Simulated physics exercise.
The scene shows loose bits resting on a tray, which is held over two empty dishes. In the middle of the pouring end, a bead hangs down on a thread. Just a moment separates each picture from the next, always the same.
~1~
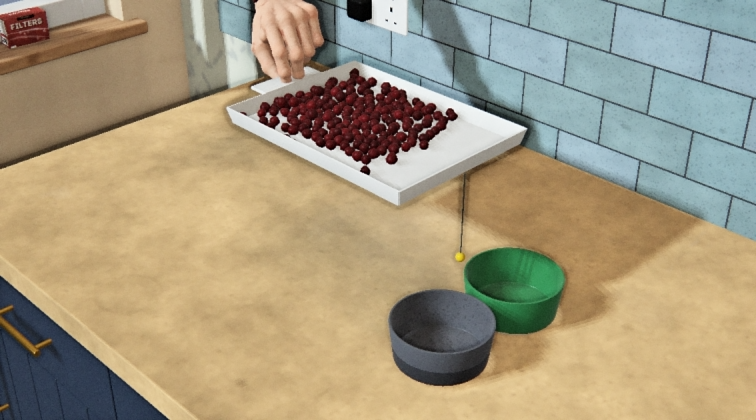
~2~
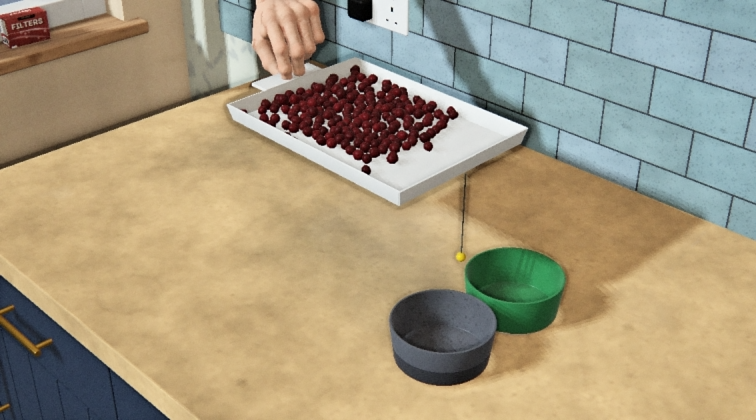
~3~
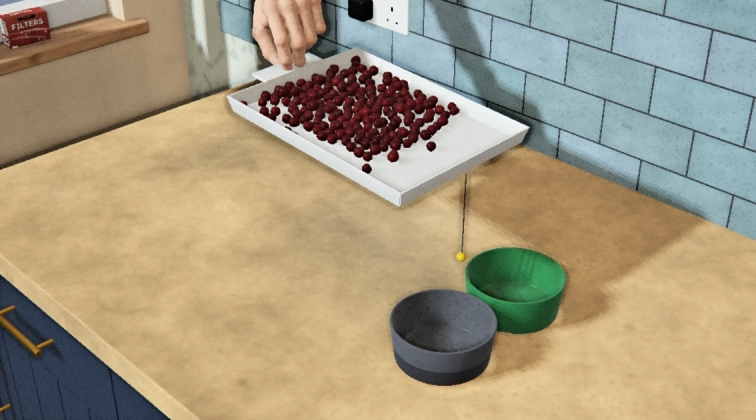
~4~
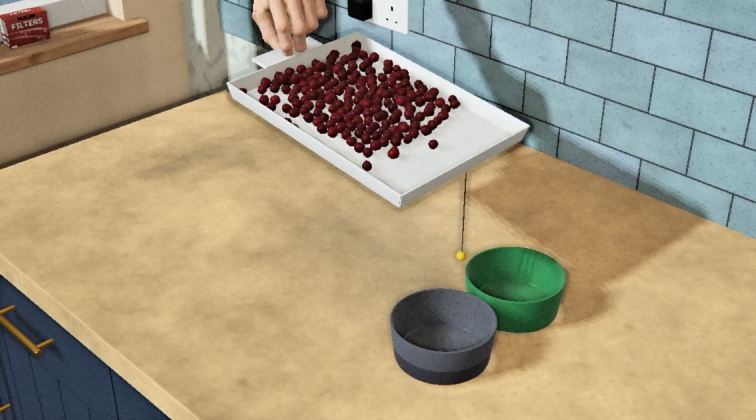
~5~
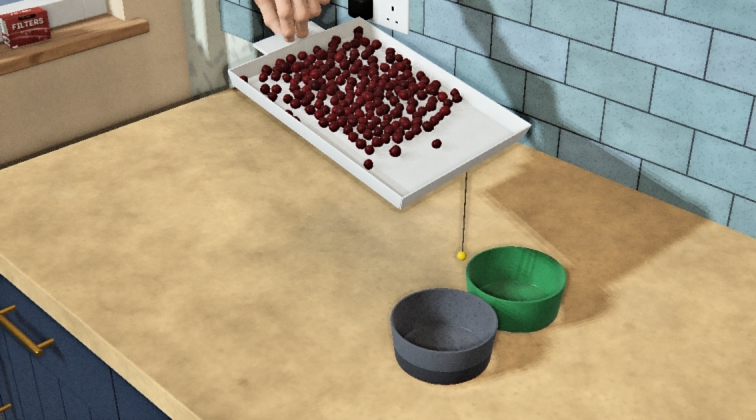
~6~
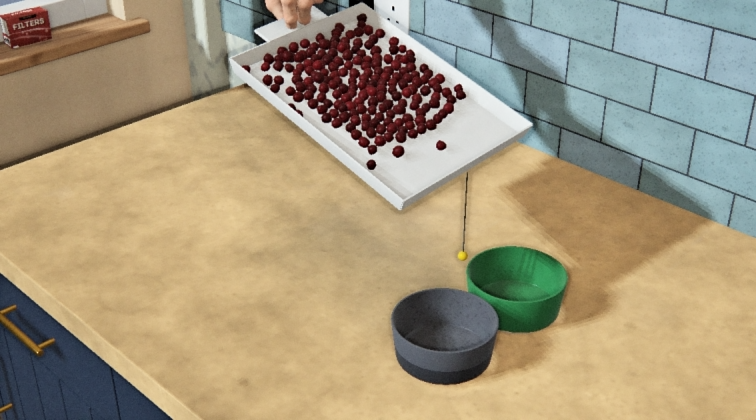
In this clip, a hand gradually raises the far end of a white tray of small dark red pieces above a gray bowl and a green bowl, increasing its tilt, while a few pieces shift slightly on its surface.
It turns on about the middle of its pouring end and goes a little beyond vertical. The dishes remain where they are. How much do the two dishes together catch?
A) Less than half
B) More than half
(B) More than half.
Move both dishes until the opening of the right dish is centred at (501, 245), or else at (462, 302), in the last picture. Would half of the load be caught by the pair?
Result, first place: Not as much as half; second place: Exceeding half.
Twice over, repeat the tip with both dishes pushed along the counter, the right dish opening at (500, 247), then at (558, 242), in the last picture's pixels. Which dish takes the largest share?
For the first placement, the left-side one; for the second placement, the left-side one.
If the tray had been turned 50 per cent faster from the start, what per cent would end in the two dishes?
Result: About 80 per cent.
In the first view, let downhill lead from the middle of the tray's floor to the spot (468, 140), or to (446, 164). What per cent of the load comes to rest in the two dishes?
Somewhere close to 30 % the first time, 80 % the second.
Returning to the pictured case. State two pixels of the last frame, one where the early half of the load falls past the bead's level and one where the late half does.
First part (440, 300), rest (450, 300).
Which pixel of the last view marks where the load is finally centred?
I'd mark it at roughly (449, 338).
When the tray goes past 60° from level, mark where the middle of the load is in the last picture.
I'd put the middle of the pieces at roughly (432, 156).
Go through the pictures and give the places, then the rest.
The first frame shows corners of the pouring end (399, 188) and (521, 128), level; middle of the load (356, 118), dried cherries; left dish (482, 359); right dish (553, 310); bead on its thread (460, 257).
The second frame shows corners of the pouring end (400, 189) and (522, 128), level; middle of the load (356, 116).
The third frame shows corners of the pouring end (400, 190) and (523, 127), tipped barely, lowest at the left corner; middle of the load (357, 110).
The fourth frame shows corners of the pouring end (401, 192) and (524, 125), tipped a little, lowest at the left corner; middle of the load (358, 101).
The fifth frame shows corners of the pouring end (402, 194) and (525, 124), tipped a little, lowest at the left corner; middle of the load (359, 93).
The sixth frame shows corners of the pouring end (403, 196) and (527, 124), tipped clearly, lowest at the left corner; middle of the load (362, 85), about a tenth on the move; left dish (484, 358); right dish (555, 308).
Just after the last frame, tray tipped steeply; the larger part on the tray; about a tenth in the left dish; just a few outside both; about a tenth in the air.
A moment on, tray tipped right over; about a tenth on the tray; roughly half in the left dish; about a tenth in the right dish; about a tenth outside both; about a tenth in the air.
Further on, tray tipped past a quarter turn; the larger part in the left dish; about a tenth in the right dish; about a tenth outside both.
When it is over, tray tipped past a quarter turn; the larger part in the left dish; about a tenth in the right dish; about a tenth outside both.
